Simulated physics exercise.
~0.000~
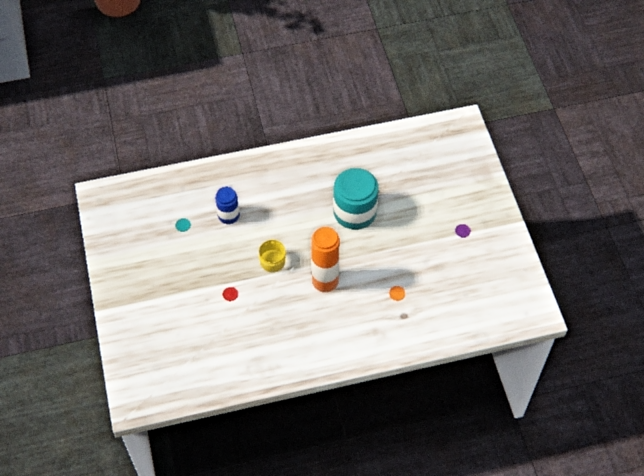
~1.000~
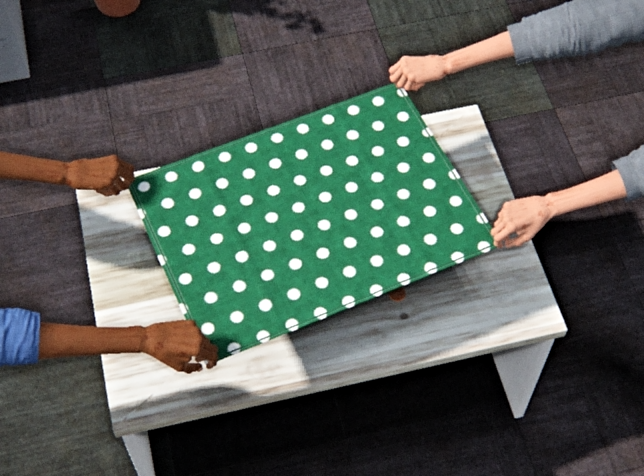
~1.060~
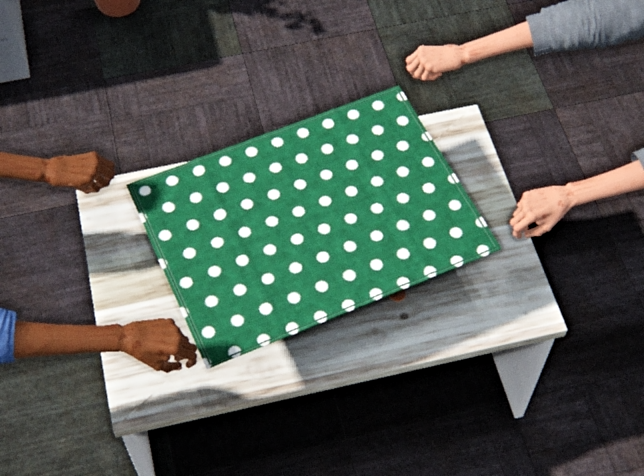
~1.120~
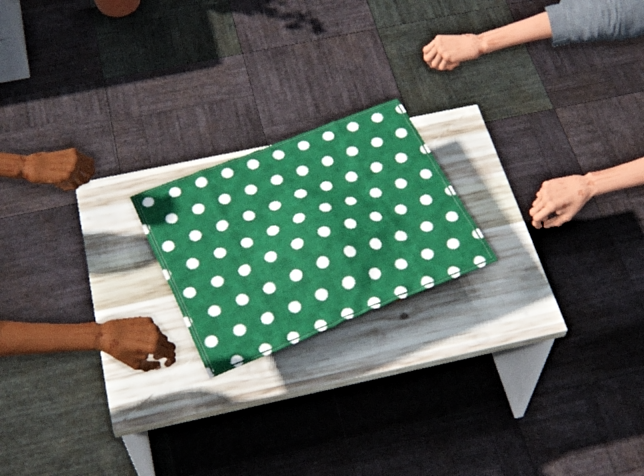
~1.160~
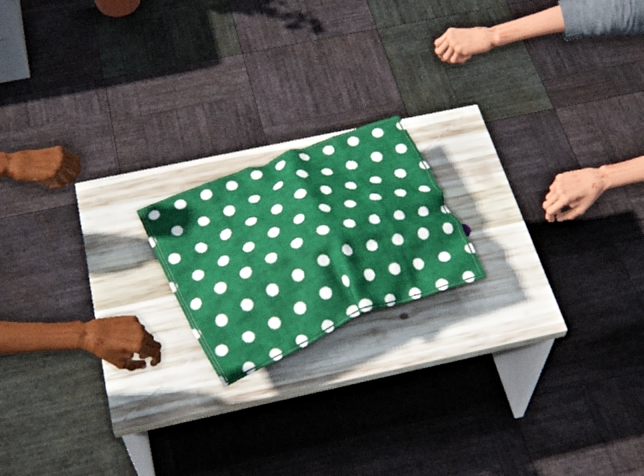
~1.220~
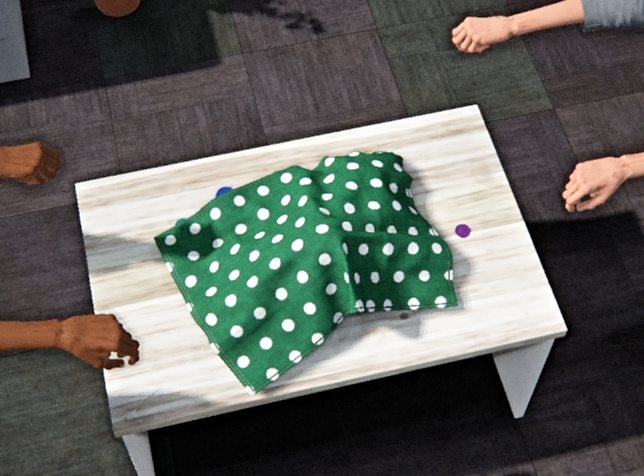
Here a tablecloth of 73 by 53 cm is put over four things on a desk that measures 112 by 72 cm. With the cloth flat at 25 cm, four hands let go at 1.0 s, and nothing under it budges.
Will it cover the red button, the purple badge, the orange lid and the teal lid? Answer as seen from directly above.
In order: The red button gets covered; the purple badge stays uncovered; the orange lid gets covered; the teal lid stays uncovered.
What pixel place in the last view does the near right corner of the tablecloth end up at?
(421, 314) or thereabouts.
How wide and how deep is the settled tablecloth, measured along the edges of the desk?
Width about 62 centimetres, depth about 58 centimetres.
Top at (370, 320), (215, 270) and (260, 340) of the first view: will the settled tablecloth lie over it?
Going through the three points in turn, they end up showing, concealed and concealed.
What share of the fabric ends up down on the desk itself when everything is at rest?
Around 25 percent.
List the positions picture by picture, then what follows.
In the first frame, shows, red button (230, 294); purple badge (463, 230); orange lid (397, 293); teal lid (183, 225); orange bottle (325, 237), 21 cm tall; blue bottle (226, 194), 10 cm tall; yellow cup (272, 251), 5 cm tall; teal jar (356, 183), 13 cm tall.
In the second frame, shows, tablecloth corners (206, 366) (125, 181) (399, 82) (502, 245); highest point 25 cm, lowest 25 cm.
In the third frame, shows, tablecloth corners (207, 369) (126, 185); highest point 23 cm, lowest 23 cm.
In the fourth frame, shows, tablecloth corners (210, 379) (130, 197); highest point 22 cm, lowest 18 cm.
In the fifth frame, shows, tablecloth corners (224, 388) (136, 211); highest point 23 cm, lowest 12 cm.
In the sixth frame, shows, tablecloth corners (252, 397) (154, 238) (392, 152) (457, 306); highest point 23 cm, lowest 3 cm.
At 1.4 s, 20 % of it is down, spanning 63 by 58 cm, above orange lid, red button.
At 1.6 s, 25 % of it is down, spanning 63 by 58 cm, above orange lid, red button.
At 1.7 s, 25 % of it is down, spanning 62 by 58 cm, above orange lid, red button.
At 1.9 s, 25 % of it is down, spanning 62 by 58 cm, above orange lid, red button.
At 2.7 s, 25 % of it is down, spanning 62 by 58 cm, above orange lid, red button.
